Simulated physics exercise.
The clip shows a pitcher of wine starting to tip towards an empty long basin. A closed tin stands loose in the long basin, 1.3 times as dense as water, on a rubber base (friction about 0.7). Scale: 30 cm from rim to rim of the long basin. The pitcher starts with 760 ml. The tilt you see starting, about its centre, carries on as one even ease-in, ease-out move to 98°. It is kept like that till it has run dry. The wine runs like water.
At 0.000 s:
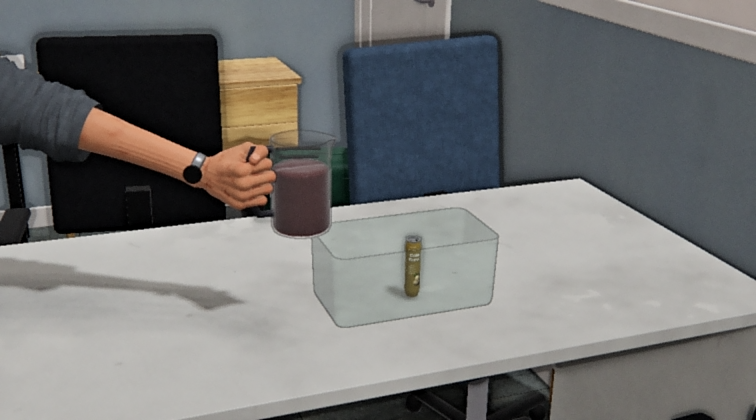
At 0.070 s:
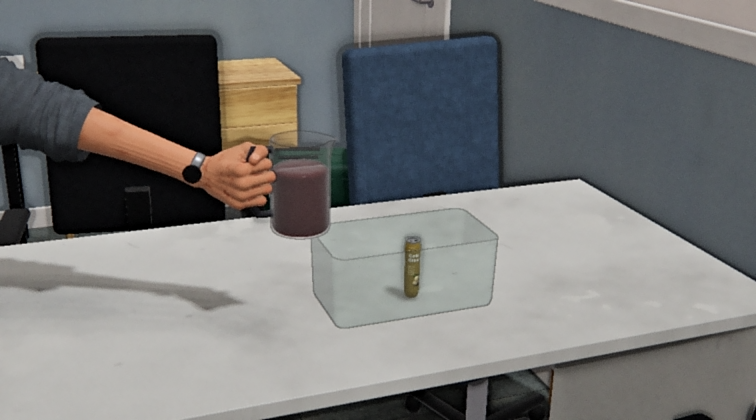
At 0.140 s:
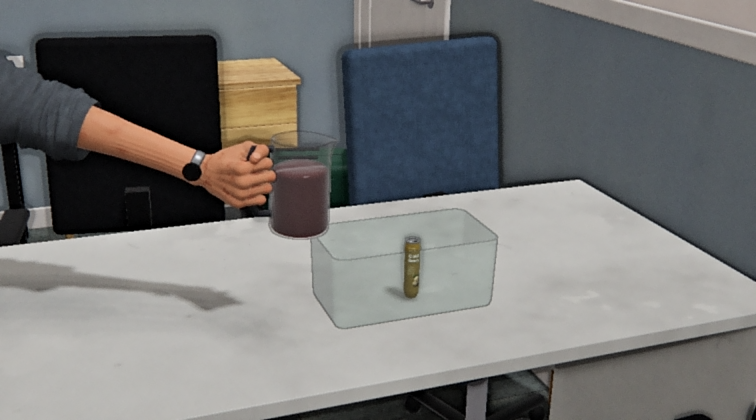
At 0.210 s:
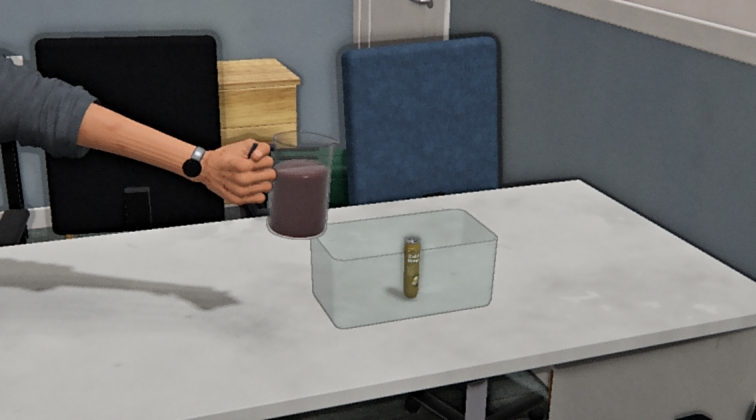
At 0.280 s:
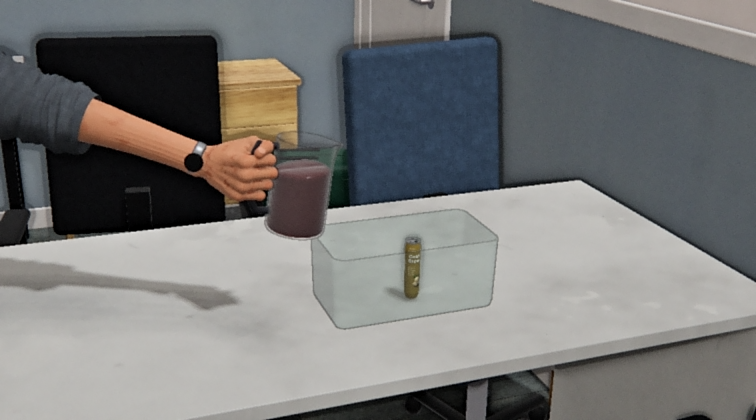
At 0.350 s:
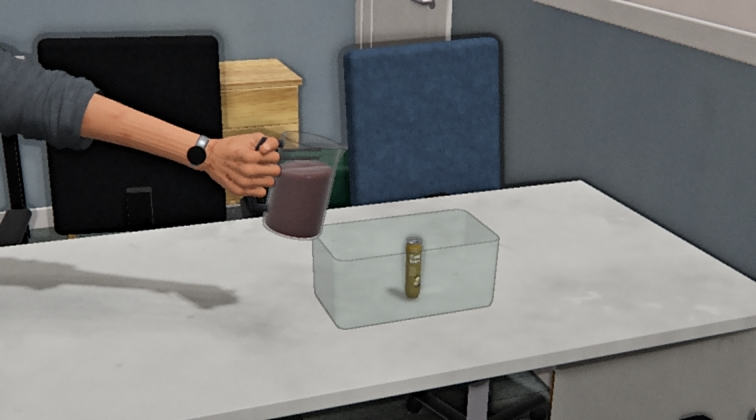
A hand held a clear pitcher of dark purple liquid beside a see-through basin with a small tin standing inside, then slowly tilted the pitcher slightly to the right while the basin and tin stayed still.
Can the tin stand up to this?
The tin stays up.
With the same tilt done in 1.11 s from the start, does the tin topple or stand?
The tin stays up.
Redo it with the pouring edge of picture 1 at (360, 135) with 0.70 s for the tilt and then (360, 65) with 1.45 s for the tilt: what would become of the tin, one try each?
First it topples; then it remains upright.
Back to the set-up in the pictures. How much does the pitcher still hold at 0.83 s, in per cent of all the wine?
About 98 per cent.
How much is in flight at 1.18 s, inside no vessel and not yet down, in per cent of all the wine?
Some 14 per cent.
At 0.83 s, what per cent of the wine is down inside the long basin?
Some 0 per cent.
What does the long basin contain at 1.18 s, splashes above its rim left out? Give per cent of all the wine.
Near 22 in a hundred.
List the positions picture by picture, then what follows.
Tilt 0°; pouring edge (336, 136); surface from (272, 169) to (326, 164); the long basin's rim runs from (322, 243) to (482, 223); the tin's top is at (413, 242), in the first picture.
Tilt 1°; pouring edge (336, 137); surface from (272, 169) to (326, 164), in the second picture.
Tilt 2°; pouring edge (337, 138); surface from (272, 170) to (326, 165), in the third picture.
Tilt 5°; pouring edge (339, 140); surface from (273, 170) to (327, 164), in the fourth picture.
Tilt 9°; pouring edge (342, 143); surface from (274, 172) to (329, 165), in the fifth picture.
Tilt 13°; pouring edge (346, 146); surface from (275, 173) to (330, 165), in the sixth picture.
After 0.83 s the tilt is 60° and 98 per cent is still to pour; the tin stands where it began.
After 1.18 s the tilt is 90° and 64 per cent is still to pour; the tin stands where it began.
After 1.55 s the tilt is 98° and 18 per cent is still to pour; the tin stands where it began.
After 1.95 s the tilt is 98° and 3 per cent is still to pour; the tin stands where it began.
In the end the tin stands where it began.
